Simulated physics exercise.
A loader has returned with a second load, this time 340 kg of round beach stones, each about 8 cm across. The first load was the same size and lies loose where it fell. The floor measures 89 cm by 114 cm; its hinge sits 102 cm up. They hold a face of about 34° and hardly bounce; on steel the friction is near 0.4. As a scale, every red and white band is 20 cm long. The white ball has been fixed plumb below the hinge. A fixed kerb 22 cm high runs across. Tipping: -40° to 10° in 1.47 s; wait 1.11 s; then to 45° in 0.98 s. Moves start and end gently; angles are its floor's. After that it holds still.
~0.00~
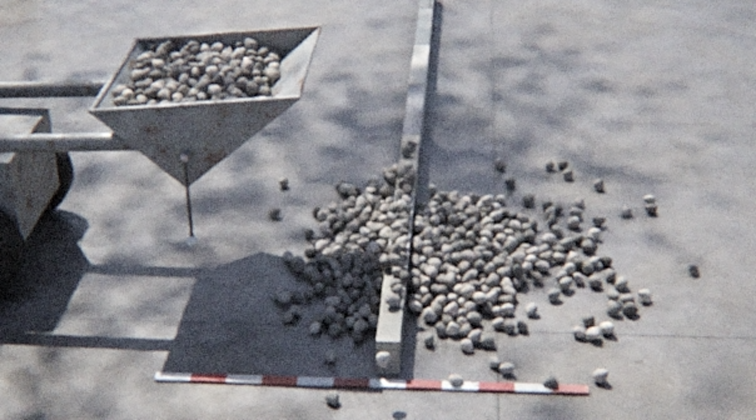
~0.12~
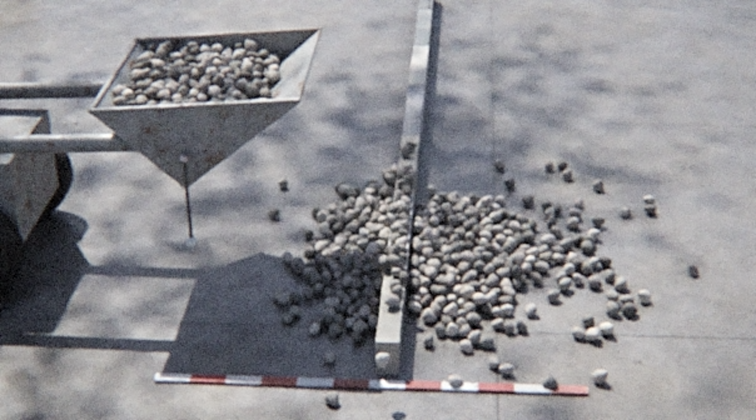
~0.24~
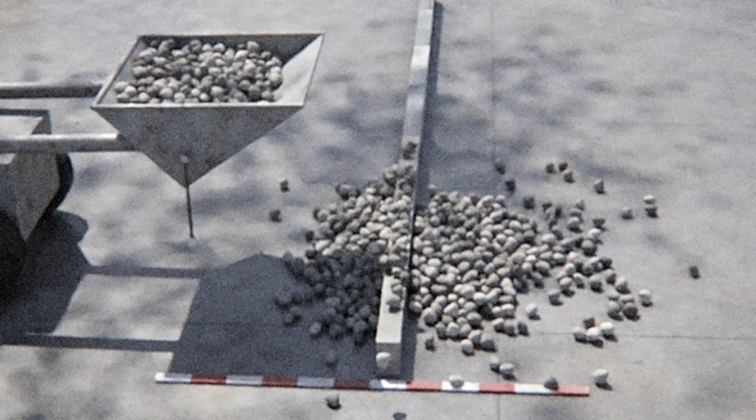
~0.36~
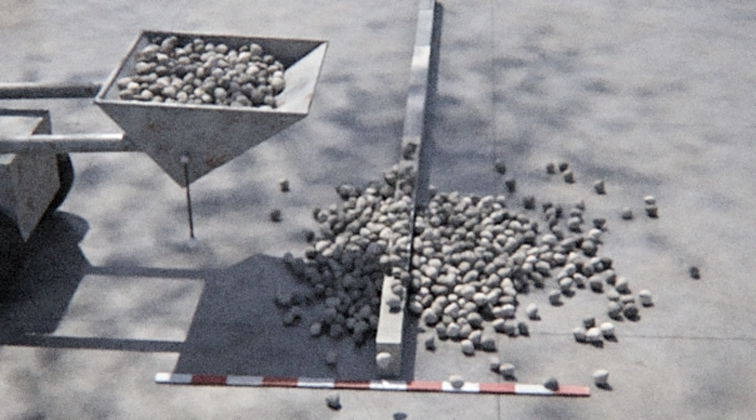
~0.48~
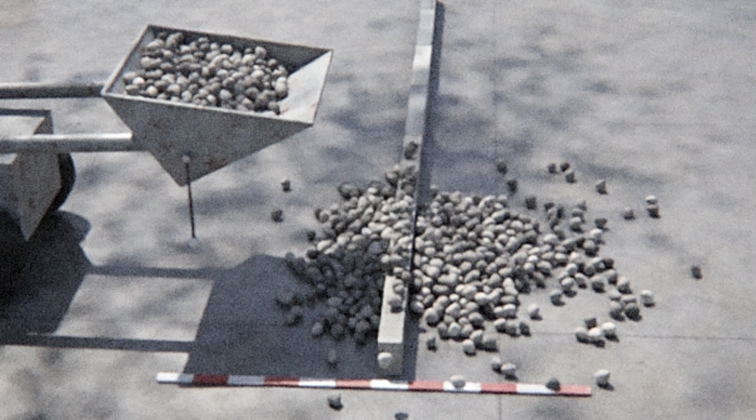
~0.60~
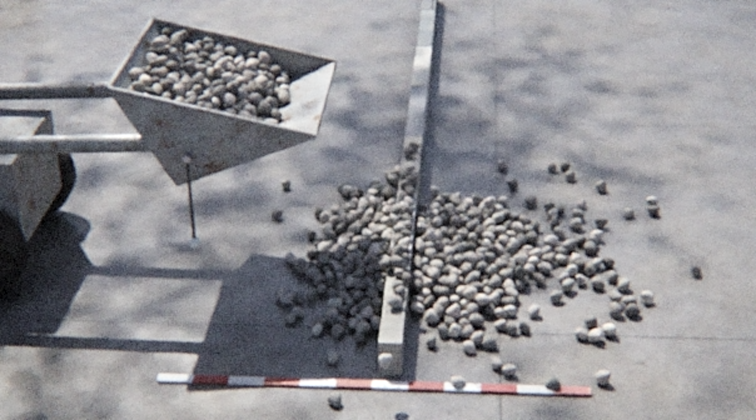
A metal bucket of round stones slowly tilts to the right beside a scattered stone pile.
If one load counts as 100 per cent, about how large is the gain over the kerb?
Around 1 per cent.
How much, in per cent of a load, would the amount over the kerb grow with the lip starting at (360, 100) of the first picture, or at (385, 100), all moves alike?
45 % and 60 %.
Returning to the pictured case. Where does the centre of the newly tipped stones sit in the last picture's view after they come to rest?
Near (324, 247).
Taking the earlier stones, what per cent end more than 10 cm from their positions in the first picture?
I'd put it at about 5 per cent.
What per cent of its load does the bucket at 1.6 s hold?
That works out to about 100 %.
After 1.1 s the floor is at 2°; in per cent of one load, 100 in the bucket, 44 on this side of the kerb, 56 over the kerb; the foremost stones are at (672, 273).
After 1.6 s the floor is at 10°; in per cent of one load, 98 in the bucket, 46 on this side of the kerb, 56 over the kerb; the foremost stones are at (672, 273).
After 4.0 s the floor is at 45°; in per cent of one load, 0 in the bucket, 144 on this side of the kerb, 56 over the kerb; the foremost stones are at (672, 273).
After 6.6 s the floor is at 45°; in per cent of one load, 0 in the bucket, 144 on this side of the kerb, 56 over the kerb; the foremost stones are at (672, 273). Net gain over the kerb, 1.
